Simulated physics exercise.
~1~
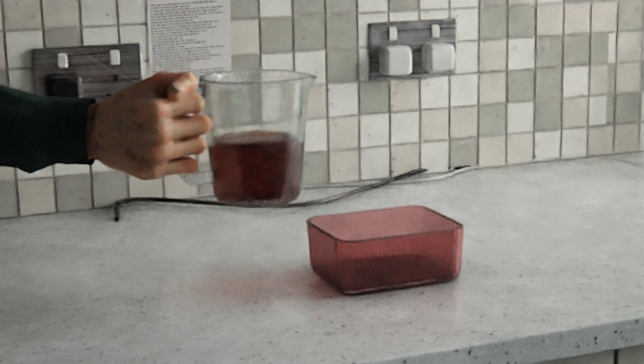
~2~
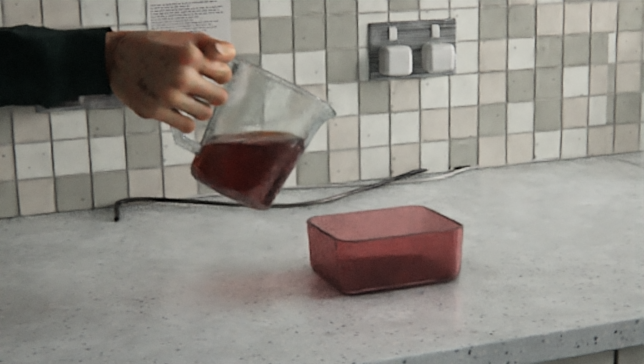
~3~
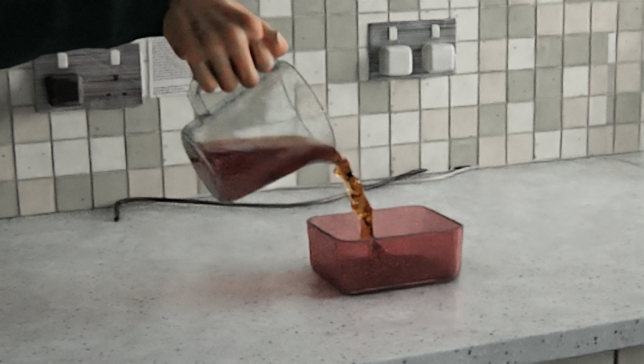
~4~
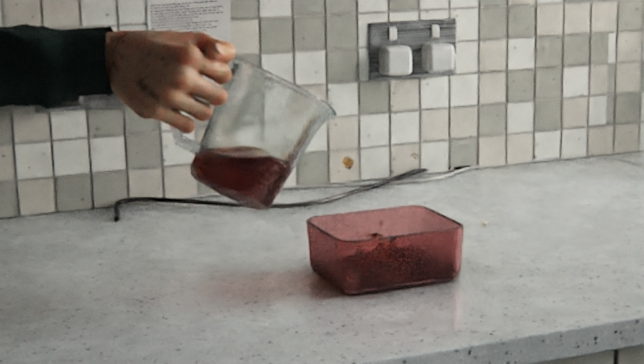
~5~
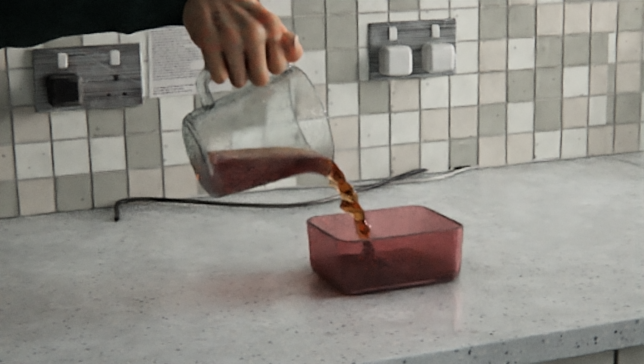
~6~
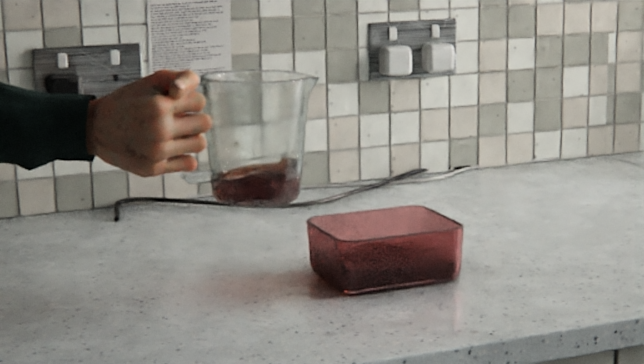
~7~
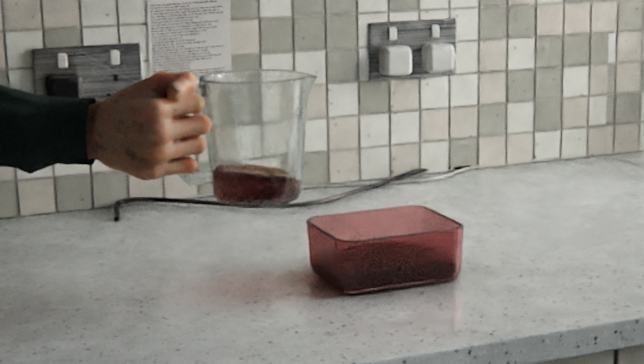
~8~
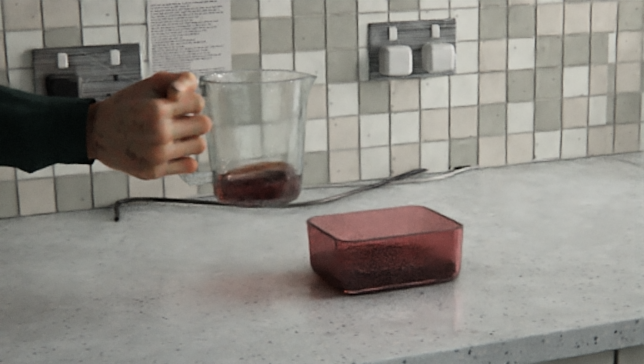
Hand tilting a clear jug of reddish-brown tea, pouring twice into a red box, then holding it upright with some left.
